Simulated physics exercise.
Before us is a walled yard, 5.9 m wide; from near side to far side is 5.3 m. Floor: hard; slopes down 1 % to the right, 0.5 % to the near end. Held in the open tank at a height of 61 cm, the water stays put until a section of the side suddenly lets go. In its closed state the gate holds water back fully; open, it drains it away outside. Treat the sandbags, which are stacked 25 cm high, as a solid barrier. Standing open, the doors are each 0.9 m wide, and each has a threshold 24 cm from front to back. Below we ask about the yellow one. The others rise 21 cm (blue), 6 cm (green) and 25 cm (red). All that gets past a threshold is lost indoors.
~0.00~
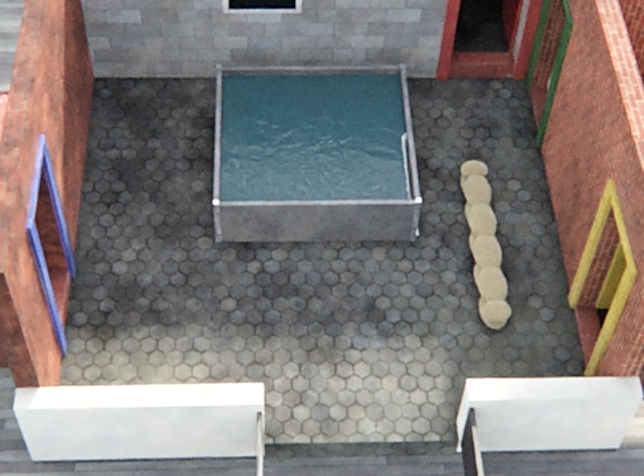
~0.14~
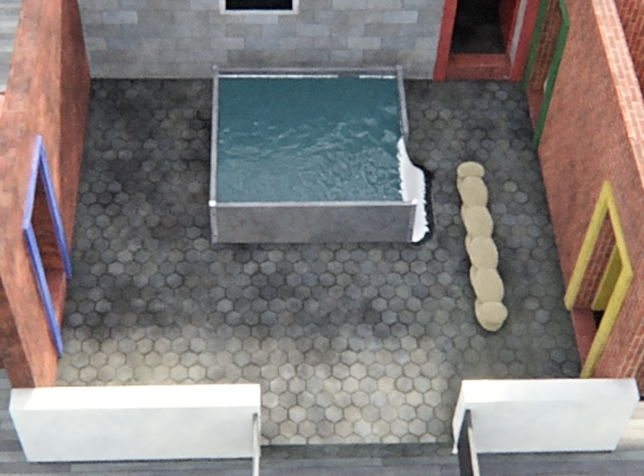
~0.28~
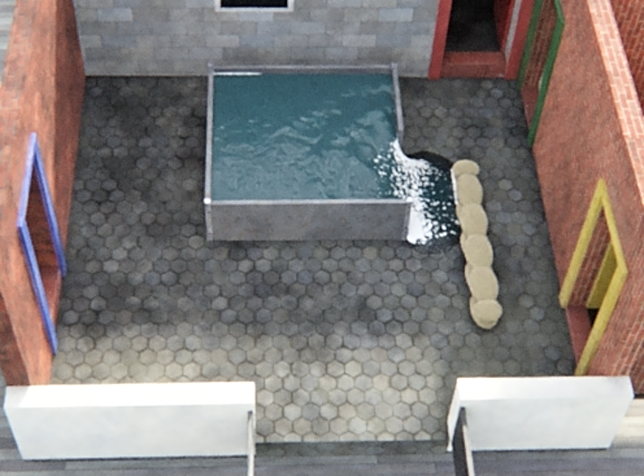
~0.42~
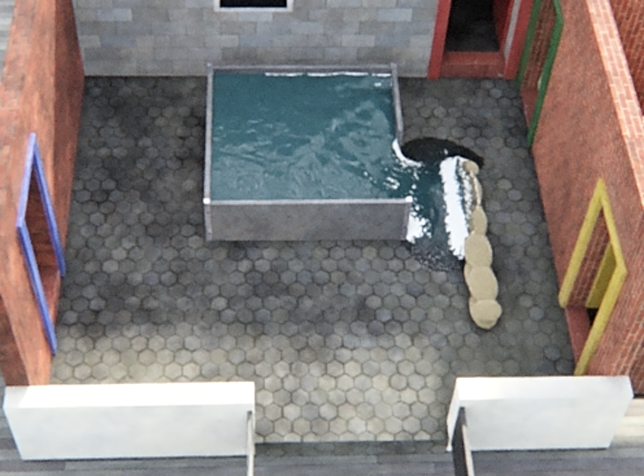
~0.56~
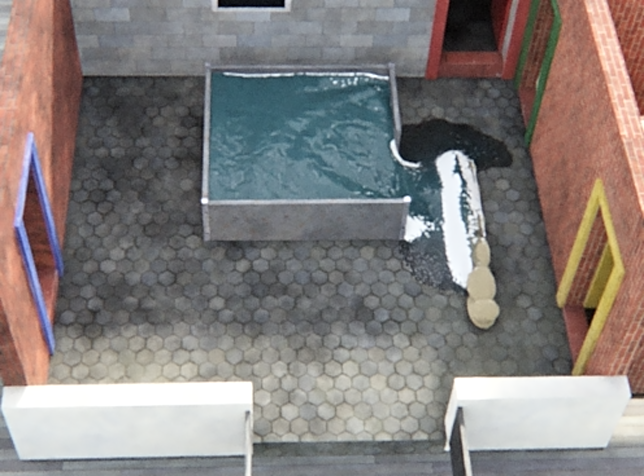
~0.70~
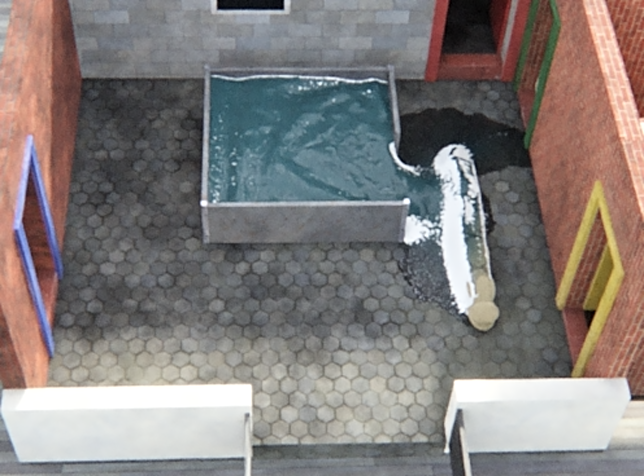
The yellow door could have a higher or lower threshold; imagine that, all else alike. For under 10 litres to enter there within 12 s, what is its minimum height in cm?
Its minimum height would be about 11.5 cm.
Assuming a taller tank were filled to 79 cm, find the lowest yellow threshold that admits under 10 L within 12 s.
Then a height close to 16 cm.
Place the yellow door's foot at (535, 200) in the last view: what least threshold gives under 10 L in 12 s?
Something near 16 cm.
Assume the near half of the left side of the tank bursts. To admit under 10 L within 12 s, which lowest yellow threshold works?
It needs to be about 12.0 cm high.
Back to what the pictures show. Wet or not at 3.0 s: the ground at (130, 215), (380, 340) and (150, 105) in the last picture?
In the order asked: Untouched, soaked, untouched.
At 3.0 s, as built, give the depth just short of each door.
Lab note, depth in cm: Blue 0; green 17; yellow 7; red 23.
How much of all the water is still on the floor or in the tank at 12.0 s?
Water still present: Approx. 54 %.
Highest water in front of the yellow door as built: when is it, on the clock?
Near 7.0 s.
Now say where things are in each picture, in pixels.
In the first frame, still water, 61 cm deep, in the open tank at (314, 136); the yellow door at (600, 290) is dry.
In the second frame, water pours out at (404, 190) and has run 0.3 m, to (427, 216); about 8 cm deep outside, 61 cm at the back.
In the third frame, water pours out at (399, 190) and has run 0.7 m, to (449, 166); about 11 cm deep outside, 61 cm at the back.
In the fourth frame, the front is at (475, 163), 1.1 m from the gap at (398, 192); 1.4 m2 of floor is wet, 61 cm left at the back.
In the fifth frame, the gap is at (396, 191), the front 1.5 m out at (498, 149); the back of the open tank holds 61 cm.
In the sixth frame, the front is at (523, 141), 1.9 m from the gap at (396, 193); 2.7 m2 of floor is wet, 56 cm left at the back; the yellow door at (587, 292), 2.8 m from the gap, is still 1.2 m from the nearest water.
After 1.4 s water covers 35 % of the floor, deepest (49 cm) near (447, 216); it has not reached the yellow door.
After 3.0 s water covers 50 % of the floor, deepest (34 cm) near (447, 216); 7 cm at the yellow door, 5 litres in over its 6 cm threshold.
After 12.0 s water covers 85 % of the floor, deepest (12 cm) near (446, 204); 10 cm at the yellow door, 110 litres in over its 6 cm threshold.
At the yellow door as built, the water arrived by 1.6 s and peaked near 13 cm at 7.0 s.
Run again over the same 12 s with other heights there, 17 litres in over 10.5 cm, 4 litres over 12.5 cm. The limit of 10 litres is kept from about 11.5 cm up.
